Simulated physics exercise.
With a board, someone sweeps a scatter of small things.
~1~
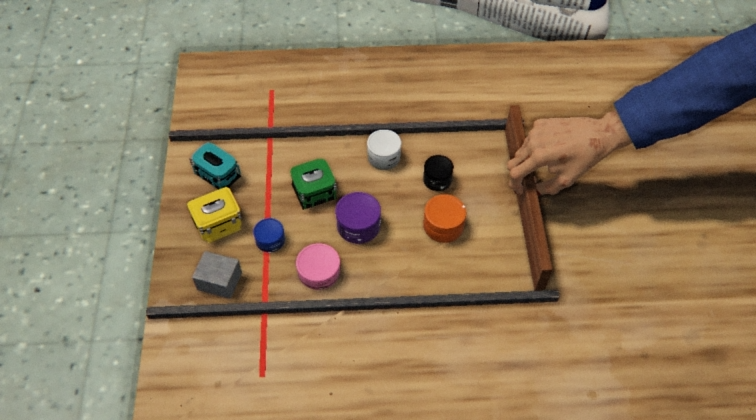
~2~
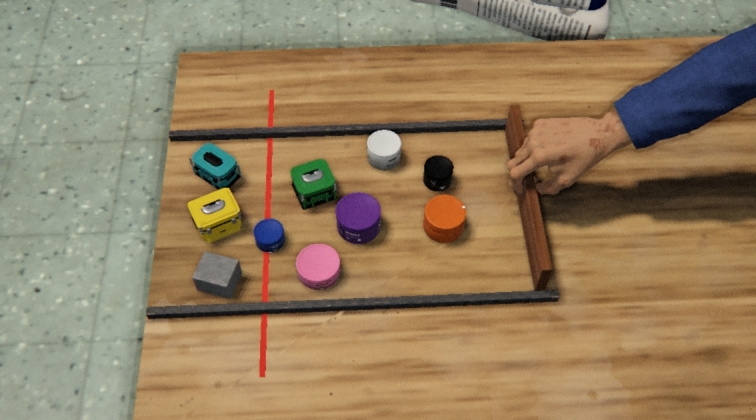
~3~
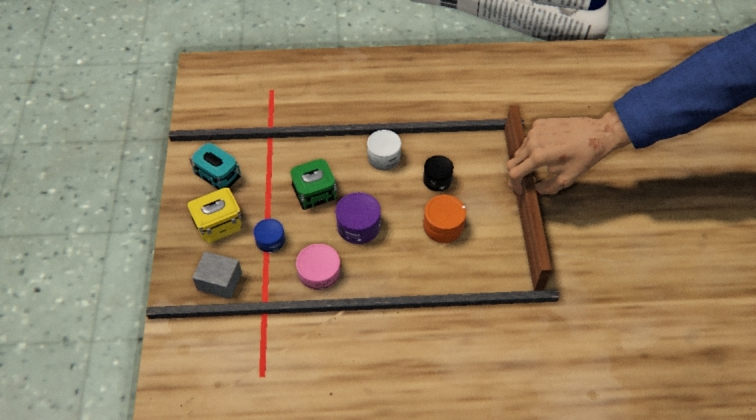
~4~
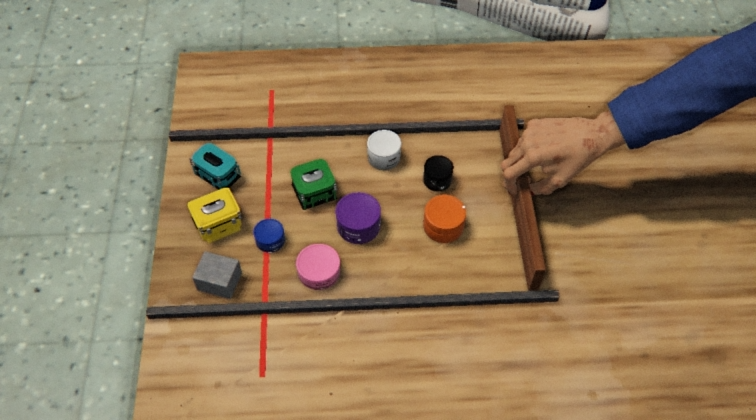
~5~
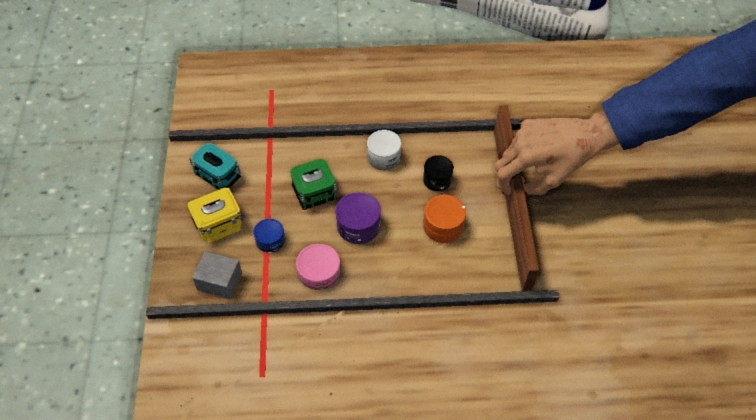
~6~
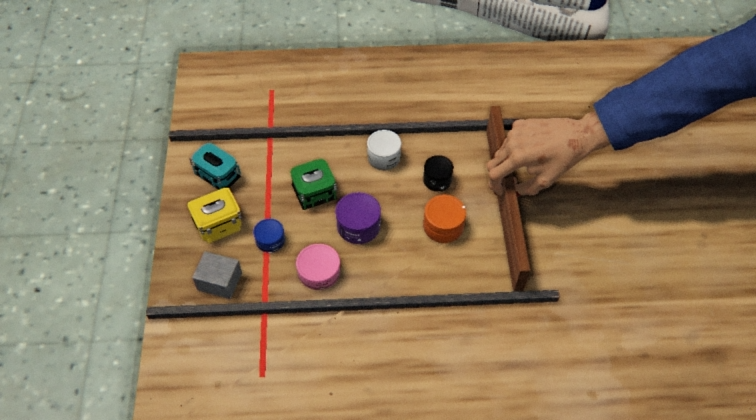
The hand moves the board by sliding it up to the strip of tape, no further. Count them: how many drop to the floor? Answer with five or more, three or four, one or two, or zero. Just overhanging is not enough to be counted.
The count that falls is zero.
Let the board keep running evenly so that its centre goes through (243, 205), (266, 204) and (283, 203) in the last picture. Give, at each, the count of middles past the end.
Respectively 1, 0 and 0.
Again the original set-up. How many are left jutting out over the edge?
Overhang count: 1.
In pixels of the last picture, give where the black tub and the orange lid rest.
Near (253, 182) and (246, 226).
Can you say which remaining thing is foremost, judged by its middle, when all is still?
That would be the yellow case.
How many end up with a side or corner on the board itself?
Tally at the end: 4.
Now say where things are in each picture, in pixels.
The first frame shows turquoise case (216, 167); yellow case (216, 215); grey block (218, 275); board (527, 194); tape (268, 216).
The second frame shows yellow case (216, 215); pink tub (319, 267).
The third frame shows grey block (218, 275); white tub (384, 151).
The fourth frame shows turquoise case (216, 167); orange lid (444, 219).
The fifth frame shows yellow case (216, 215); green case (313, 184).
The sixth frame shows turquoise case (216, 167); yellow case (216, 215); grey block (218, 275); board (506, 195); tape (268, 216).
Early on, none off yet; turquoise case at rest near (216, 167); yellow case at rest near (216, 215); grey block at rest near (218, 275).
Finally, the number that fall off is zero.
